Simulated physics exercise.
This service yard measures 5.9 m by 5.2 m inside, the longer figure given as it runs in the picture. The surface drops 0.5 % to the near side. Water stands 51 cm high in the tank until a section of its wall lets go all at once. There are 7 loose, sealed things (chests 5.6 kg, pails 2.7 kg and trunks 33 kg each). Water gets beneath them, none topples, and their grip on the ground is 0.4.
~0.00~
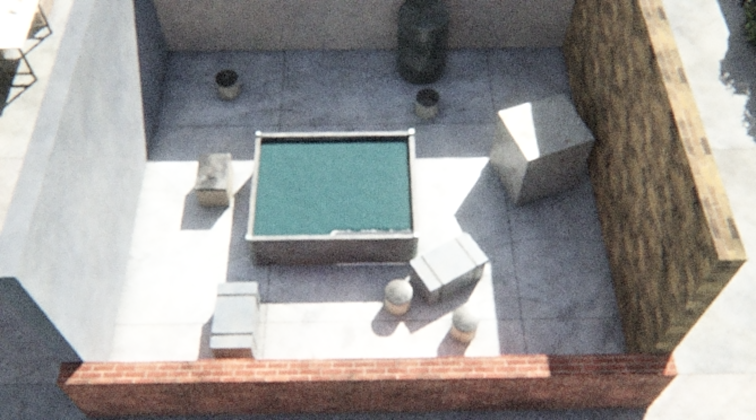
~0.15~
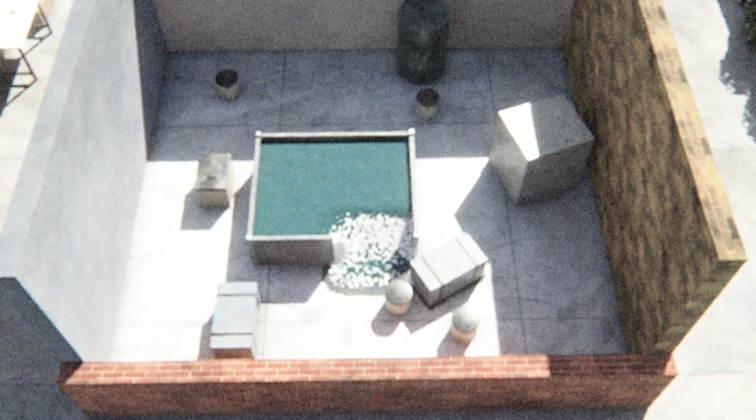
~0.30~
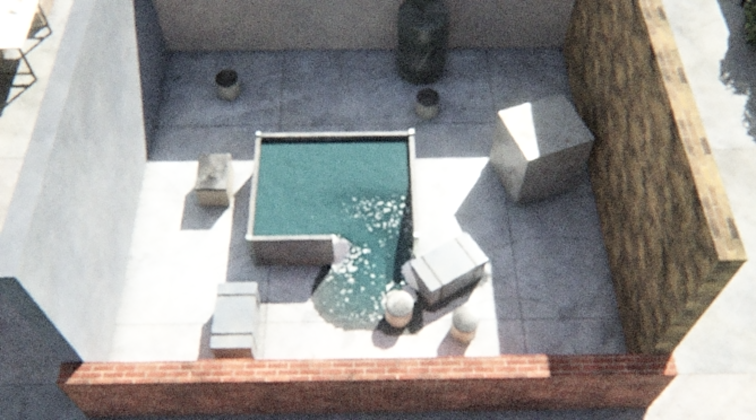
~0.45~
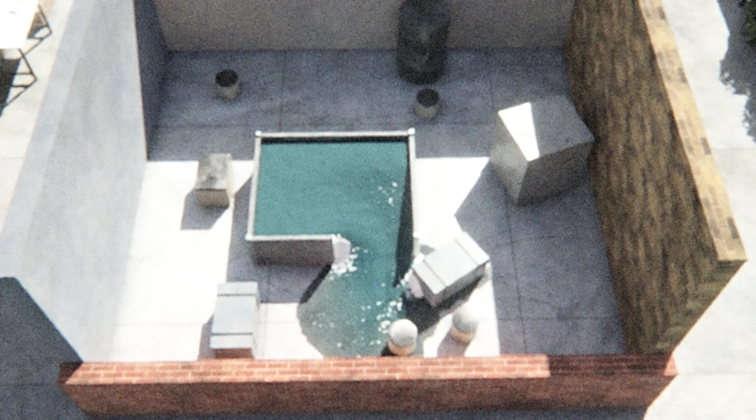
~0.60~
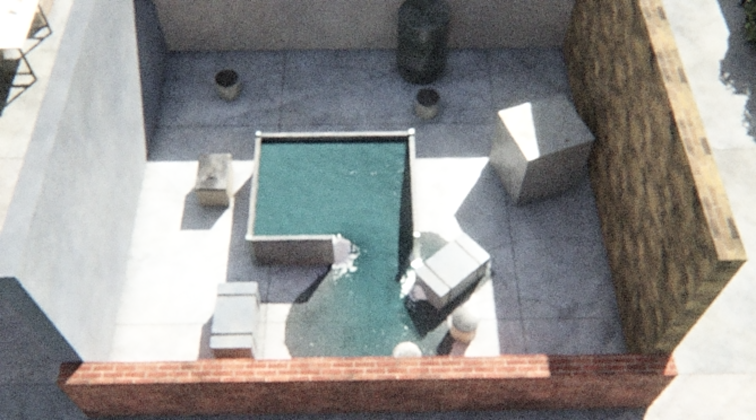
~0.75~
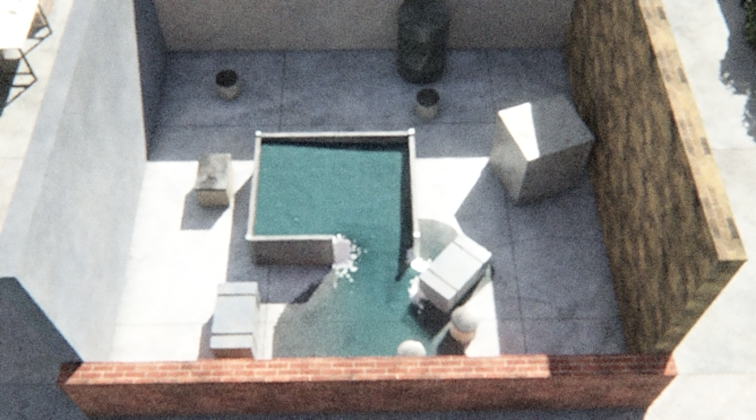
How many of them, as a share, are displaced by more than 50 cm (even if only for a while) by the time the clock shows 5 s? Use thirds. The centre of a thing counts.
That comes to one to two thirds.
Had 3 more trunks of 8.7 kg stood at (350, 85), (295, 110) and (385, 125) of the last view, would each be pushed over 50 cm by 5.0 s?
In that order: Short of it, under, less.
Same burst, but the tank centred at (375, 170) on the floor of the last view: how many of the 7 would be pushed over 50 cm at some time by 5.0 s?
In that case 4 of them.
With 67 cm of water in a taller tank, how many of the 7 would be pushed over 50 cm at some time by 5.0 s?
Then 5.
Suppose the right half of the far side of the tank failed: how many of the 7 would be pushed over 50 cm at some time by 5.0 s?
Then 2.
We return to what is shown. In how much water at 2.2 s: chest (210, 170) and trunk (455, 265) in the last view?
About 0 and 4 cm.
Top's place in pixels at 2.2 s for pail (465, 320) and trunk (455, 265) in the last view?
Near (583, 287) and (505, 275).
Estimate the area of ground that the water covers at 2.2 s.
Roughly 11.5 m2.
After 1.1 s 1 of 7 are over 50 cm from their spots; 1 afloat.
After 2.2 s 3 of 7 are over 50 cm from their spots; 1 afloat.
After 3.5 s 4 of 7 are over 50 cm from their spots; 1 afloat.
After 5.0 s 4 of 7 are over 50 cm from their spots, and 4 have been at some point; 2 afloat.
